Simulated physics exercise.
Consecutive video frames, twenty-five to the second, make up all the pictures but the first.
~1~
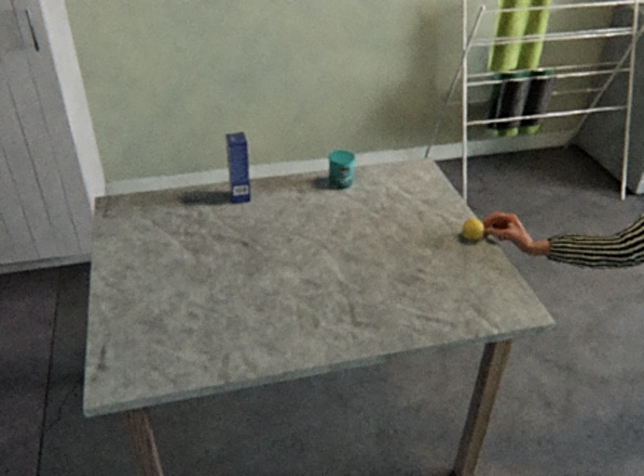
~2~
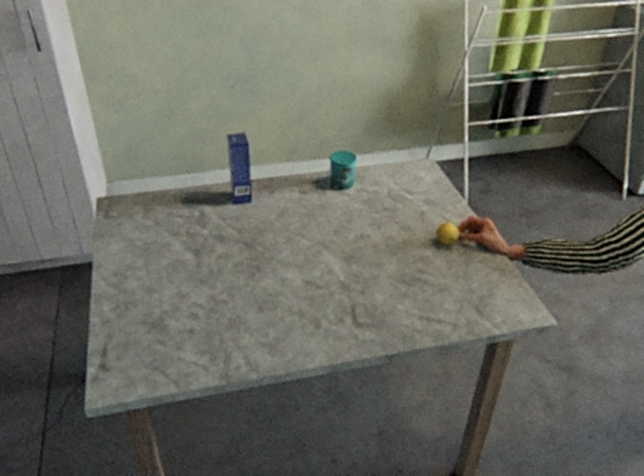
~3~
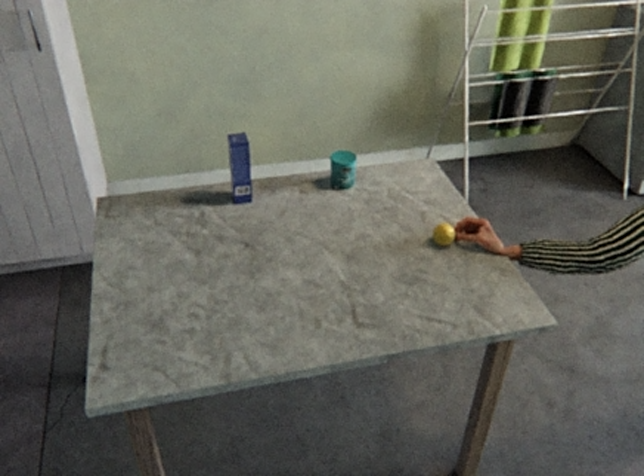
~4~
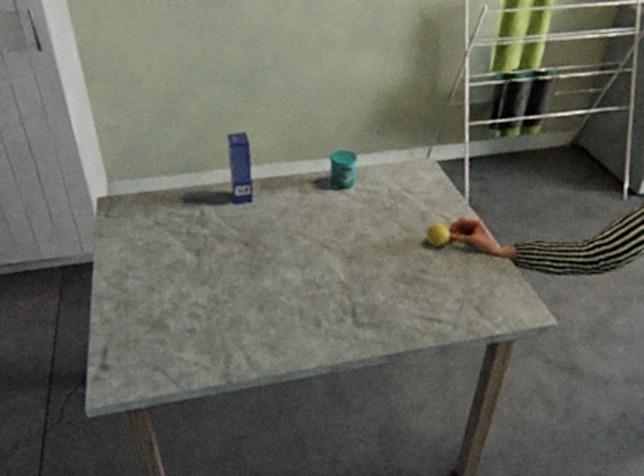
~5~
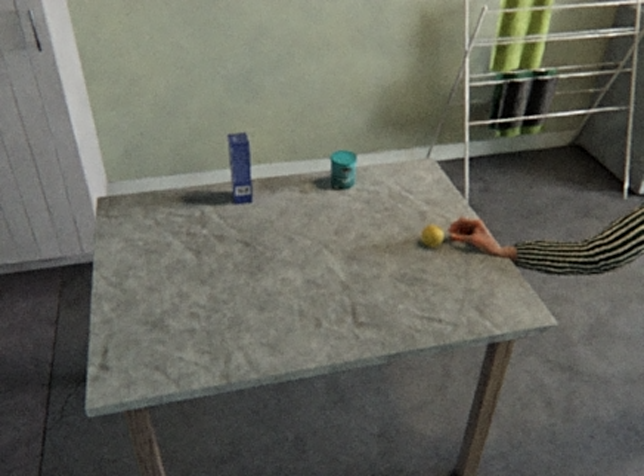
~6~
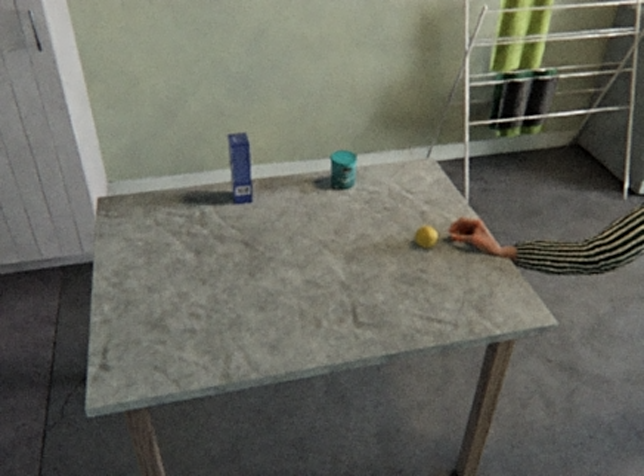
In a room with a pale green wall and a drying rack, a gray table holds a blue box and a teal container, while a hand in a striped sleeve touches a yellow lemon near the right edge. The hand moves the lemon left, then stays nearly still as the lemon rolls slightly farther left, away from the fingers.
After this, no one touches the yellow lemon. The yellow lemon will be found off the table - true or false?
False, it remains on the table.
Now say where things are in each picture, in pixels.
In the first frame, under the hand; yellow lemon (473, 229).
In the second frame, under the hand; yellow lemon (447, 234).
In the third frame, under the hand; yellow lemon (444, 234).
In the fourth frame, yellow lemon (438, 235).
In the fifth frame, yellow lemon (432, 236) moved a little.
In the sixth frame, yellow lemon (426, 237) moved a little.
Then, 0.10 s later than the last frame, yellow lemon moved about its own width near (413, 239).
Then, 0.20 s later than the last frame, yellow lemon moved well along near (401, 240).
Then, 0.40 s later than the last frame, yellow lemon moved well along near (382, 243).
Then, 0.70 s later than the last frame, yellow lemon moved well along near (367, 245).
When it is over, moved from the start, yellow lemon. End places, in pixels of the last picture, yellow lemon near (366, 245).
